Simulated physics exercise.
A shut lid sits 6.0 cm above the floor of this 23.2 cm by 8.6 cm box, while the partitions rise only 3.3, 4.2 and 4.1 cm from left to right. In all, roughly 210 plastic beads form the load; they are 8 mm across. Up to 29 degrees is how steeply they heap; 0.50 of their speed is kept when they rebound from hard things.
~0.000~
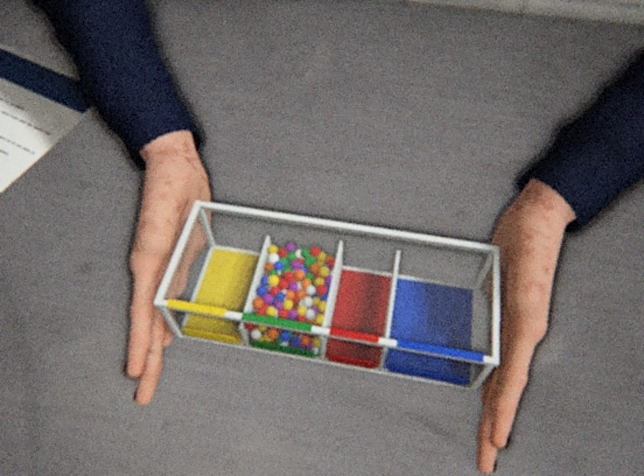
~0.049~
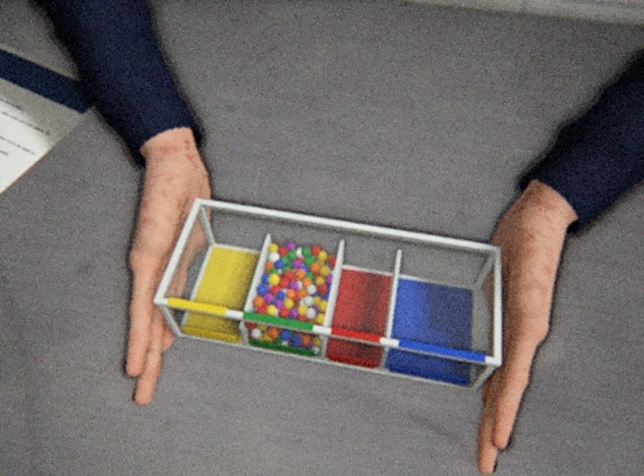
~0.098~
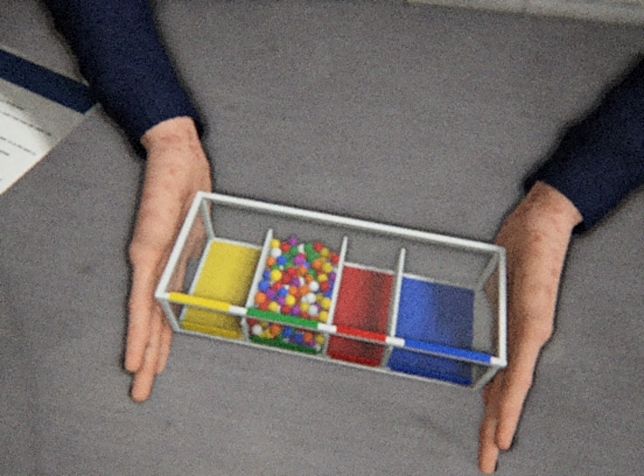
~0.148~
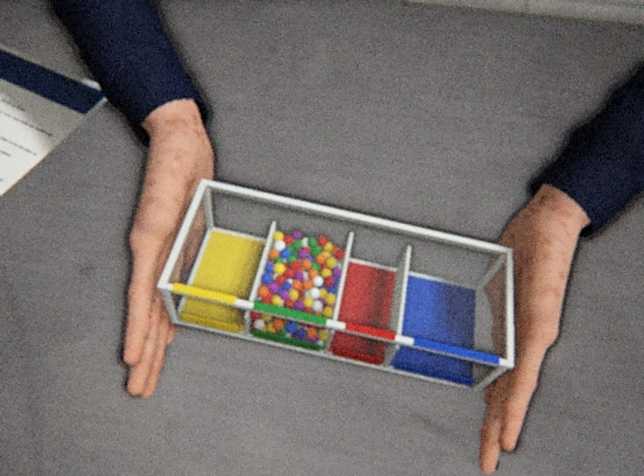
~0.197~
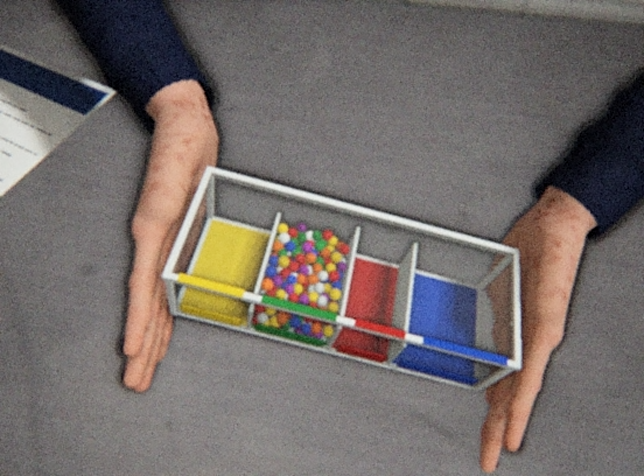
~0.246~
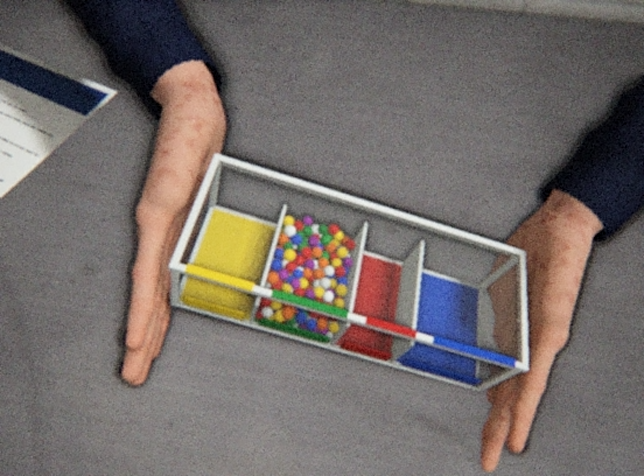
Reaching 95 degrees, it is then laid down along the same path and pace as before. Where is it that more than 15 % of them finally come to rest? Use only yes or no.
Red: No; blue: Yes; green: Yes; yellow: No.
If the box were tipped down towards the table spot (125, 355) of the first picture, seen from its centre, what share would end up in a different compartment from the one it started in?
Something like 65 per cent of the pieces.
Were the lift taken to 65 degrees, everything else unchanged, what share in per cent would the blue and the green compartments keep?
Result - blue at 0 percent, green at 95 percent.
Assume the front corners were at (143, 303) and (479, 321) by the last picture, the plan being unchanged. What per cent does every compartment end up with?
The compartments end with red 0 per cent, blue 0 per cent, green 25 per cent and yellow 75 per cent.
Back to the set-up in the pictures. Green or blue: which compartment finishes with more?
It's the green one that holds more.
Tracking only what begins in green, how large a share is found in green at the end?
Close to 60 in a hundred.
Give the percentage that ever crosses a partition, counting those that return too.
Close to 35 in a hundred.
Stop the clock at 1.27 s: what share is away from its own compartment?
Roughly 20 in a hundred.
After 1.27 s, tilt 95 degrees; red 10 %, blue 10 %, green 80 %.
After 1.96 s, tilt 42 degrees; blue 30 %, green 65 %.
Then, at 2.68 s, tilt 0 degrees; red 5 %, blue 30 %, green 65 %.
In the end, at 3.2 s, red 5 %, blue 30 %, green 65 %, yellow 0 %.
